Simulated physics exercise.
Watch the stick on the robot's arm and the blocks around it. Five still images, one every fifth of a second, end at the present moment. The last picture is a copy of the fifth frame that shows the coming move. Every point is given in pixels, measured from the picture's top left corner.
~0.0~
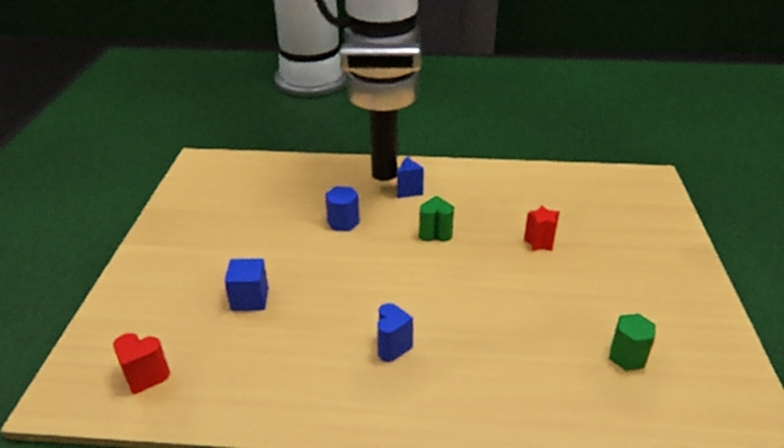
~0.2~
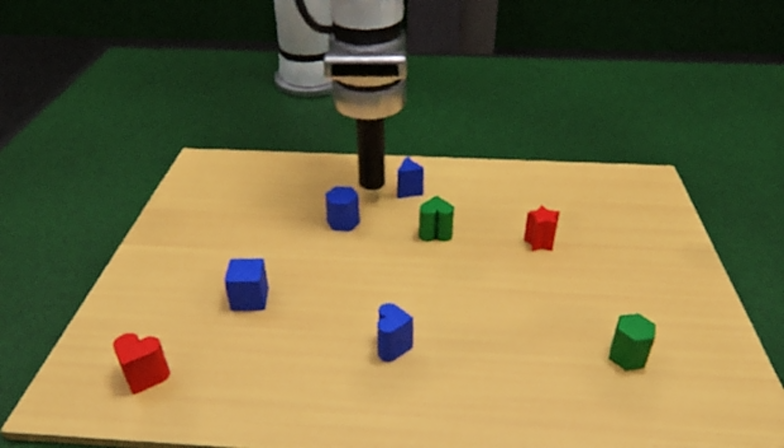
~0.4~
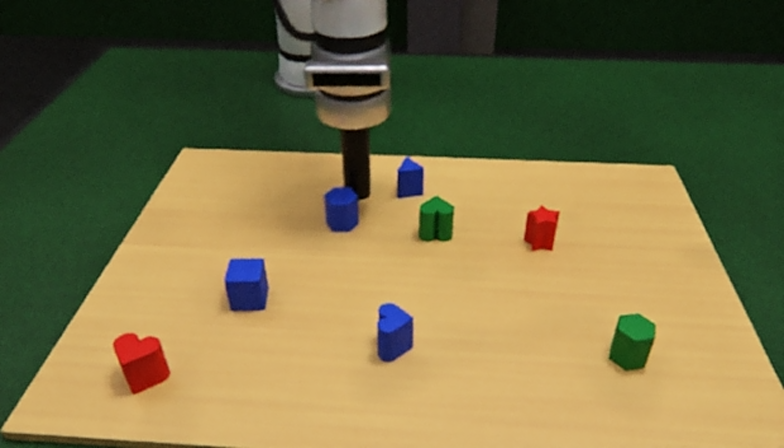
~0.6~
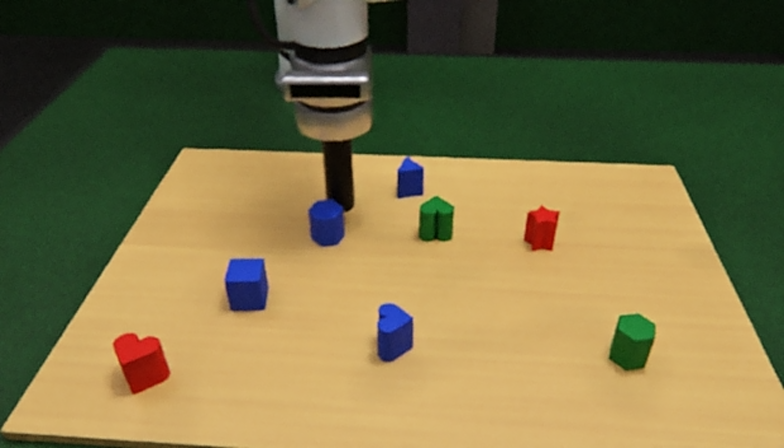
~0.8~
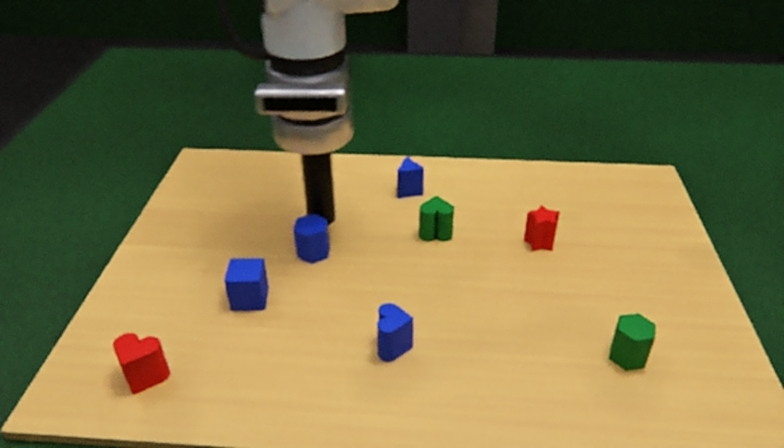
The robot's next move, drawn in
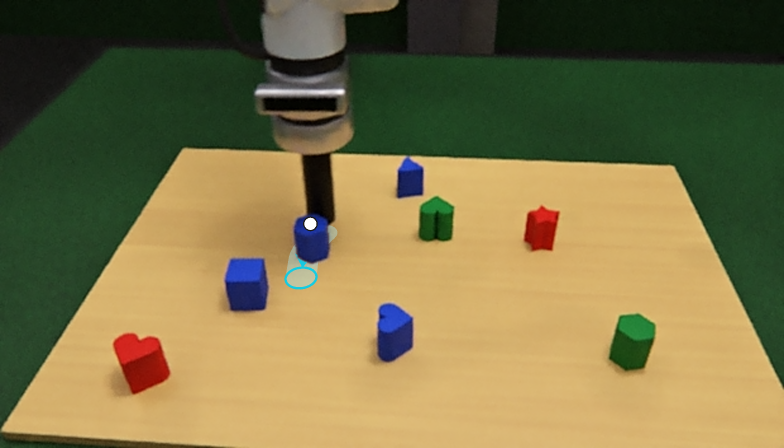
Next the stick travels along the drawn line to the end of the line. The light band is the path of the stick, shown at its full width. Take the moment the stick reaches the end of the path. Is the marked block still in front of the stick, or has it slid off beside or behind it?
The stick still drives it.
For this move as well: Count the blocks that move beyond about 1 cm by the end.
The number will come to 1.
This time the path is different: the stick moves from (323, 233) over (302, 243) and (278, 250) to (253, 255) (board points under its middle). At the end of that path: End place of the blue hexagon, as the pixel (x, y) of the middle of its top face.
The blue hexagon ends near (299, 235).
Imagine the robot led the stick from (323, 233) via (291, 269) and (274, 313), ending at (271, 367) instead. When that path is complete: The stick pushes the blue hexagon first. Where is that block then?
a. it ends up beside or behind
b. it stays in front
Letter a.
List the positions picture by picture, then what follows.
The first picture shows lower end of the stick (384, 175), tops of blocks, blue square block (244, 269), blue hexagon (342, 194).
The second picture shows stick (372, 183), blocks as before.
The third picture shows stick (358, 194), blocks as before.
The fourth picture shows stick (341, 205), blue hexagon (326, 208).
The fifth picture shows stick (322, 219), blue square block (244, 269), blue hexagon (310, 224).
The drawn path runs from (323, 233) over (310, 246) and (303, 261) to (301, 278); the dot is on the blue hexagon.
What follows on the original path. Halfway along, stick (303, 239); blue hexagon (300, 245), turned 35° anticlockwise.
At the end, stick (299, 263); blue square block not moved; blue hexagon (297, 270), turned 40° anticlockwise.
